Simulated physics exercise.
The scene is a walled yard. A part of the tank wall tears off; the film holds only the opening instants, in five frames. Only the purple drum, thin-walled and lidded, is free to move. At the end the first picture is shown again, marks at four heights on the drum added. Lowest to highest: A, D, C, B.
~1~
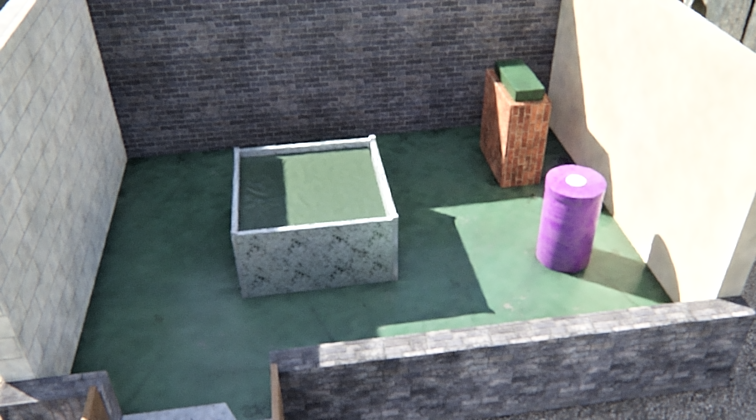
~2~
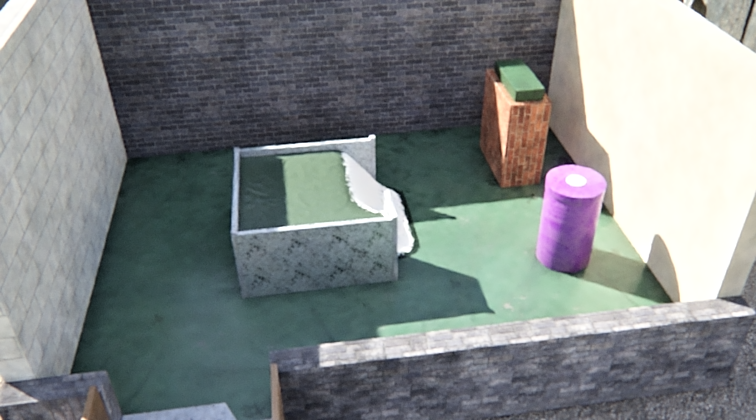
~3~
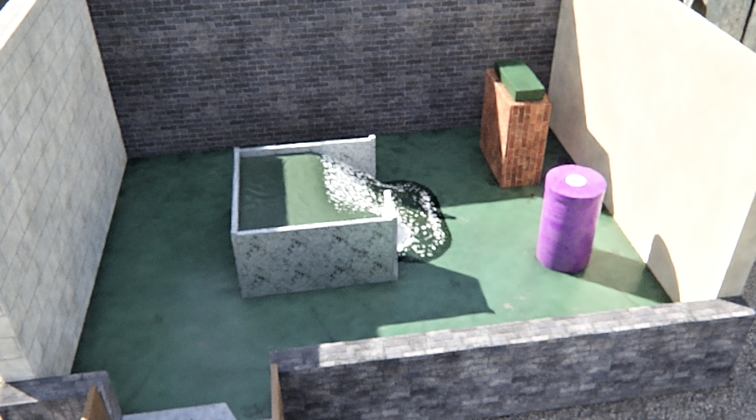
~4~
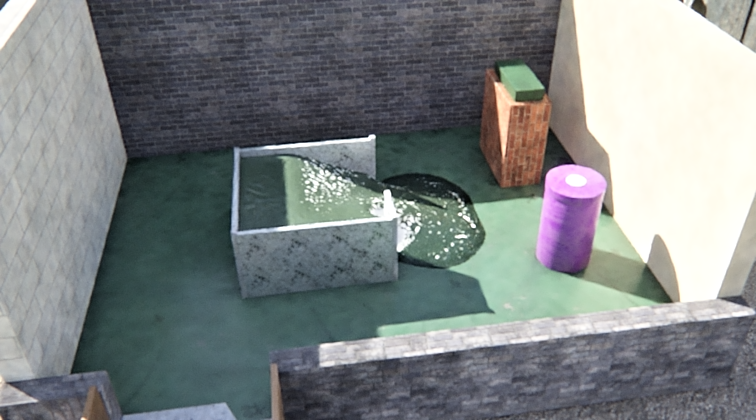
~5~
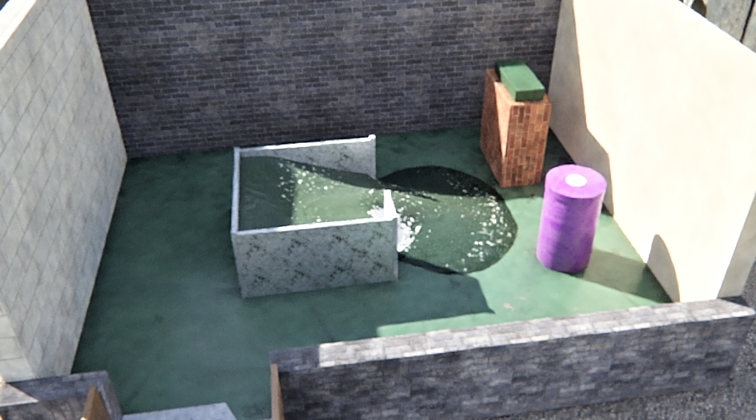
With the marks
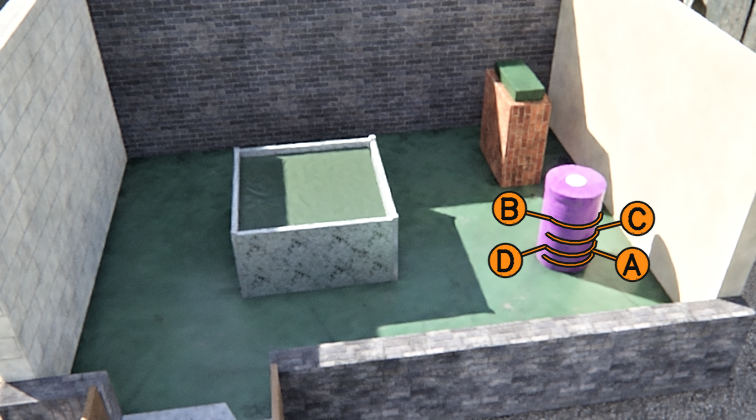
Dark water pouring from the open right side of a stone tank, spreading across a green yard floor toward a still purple drum.
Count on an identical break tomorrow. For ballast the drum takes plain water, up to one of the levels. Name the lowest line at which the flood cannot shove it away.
Choose D.
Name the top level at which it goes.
Here it is level A.
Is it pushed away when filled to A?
Yes.
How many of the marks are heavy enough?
Three.
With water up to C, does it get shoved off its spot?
No, that is safe.
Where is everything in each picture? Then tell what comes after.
Lid of the purple drum at (577, 181); tank full, its middle at (310, 188); open gate at (190, 365).
Water covers 2 % of the ground and is seen nearest the drum at (410, 250).
Water covers 5 % of the ground and is seen nearest the drum at (439, 246).
Water covers 8 % of the ground and is seen nearest the drum at (473, 243).
Lid of the purple drum at (577, 181); water covers 11 % of the ground and is seen nearest the drum at (510, 231).
On the marked copy, A at (575, 264); B at (582, 227); C at (579, 242); D at (577, 255); from the bottom up A, D, C, B.
With A, it is pushed about 4 times its own width away.
With B, it does not move.
With C, it does not move.
With D, it does not move.
